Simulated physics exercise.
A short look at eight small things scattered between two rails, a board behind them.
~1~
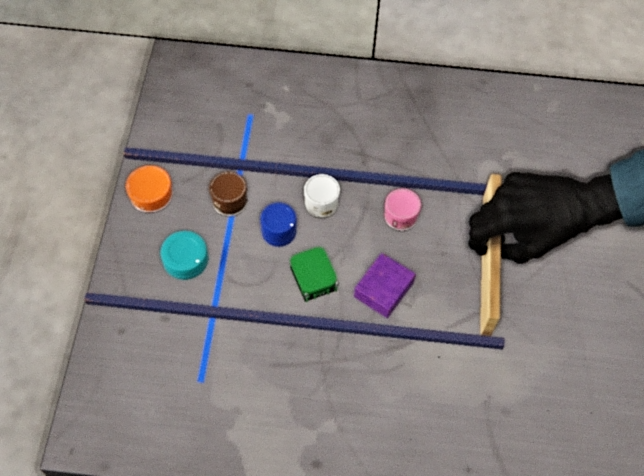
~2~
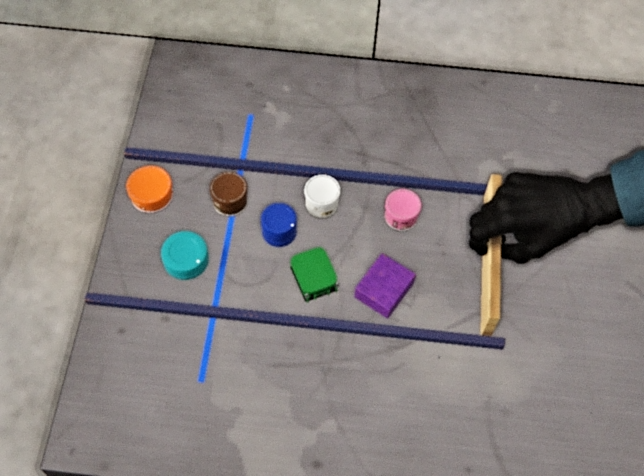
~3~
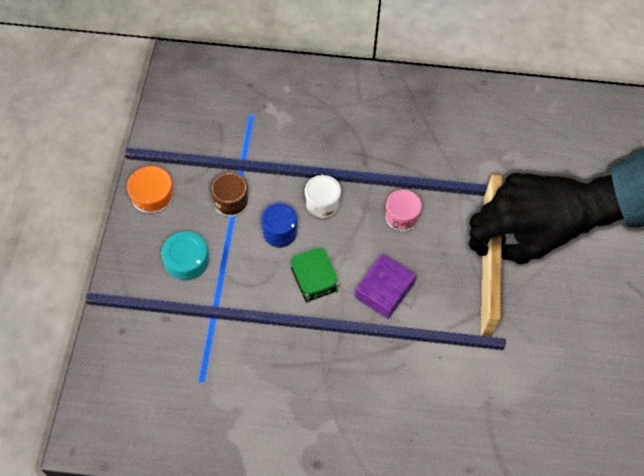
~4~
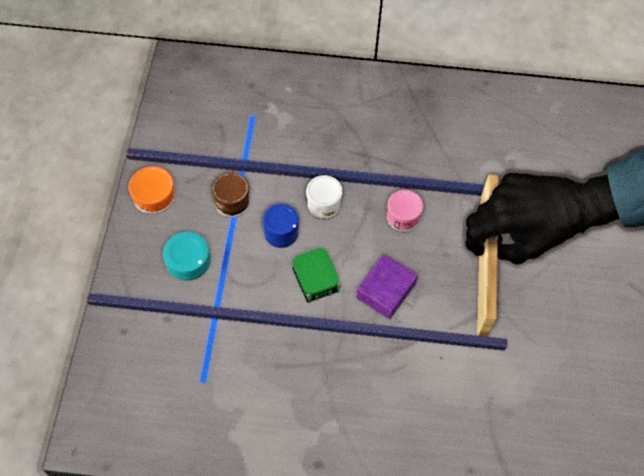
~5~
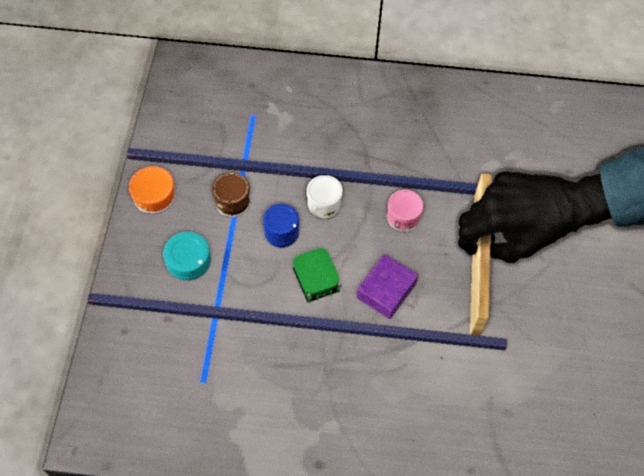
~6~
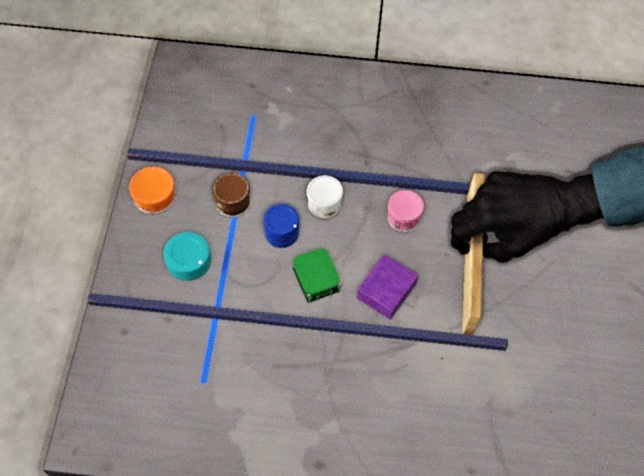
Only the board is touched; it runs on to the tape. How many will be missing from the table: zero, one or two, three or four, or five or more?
As it turns out, the number that fall off is zero.
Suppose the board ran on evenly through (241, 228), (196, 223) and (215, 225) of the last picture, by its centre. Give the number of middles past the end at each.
It would be 0, 1 and 0.
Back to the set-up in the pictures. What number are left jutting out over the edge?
0 of them.
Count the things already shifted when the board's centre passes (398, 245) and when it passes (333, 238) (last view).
2 and 4.
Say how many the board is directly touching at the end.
It touches 3.
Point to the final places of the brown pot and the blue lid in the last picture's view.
First (179, 201), then (215, 219).
Early on, none off yet; orange tin at rest near (153, 191); turquoise lid at rest near (188, 257); brown pot at rest near (232, 196).
A while later, none off yet; orange tin at rest near (153, 191); turquoise lid travelled a little near (171, 255); brown pot travelled about its own width near (203, 194).
Finally, the number that fall off is zero.
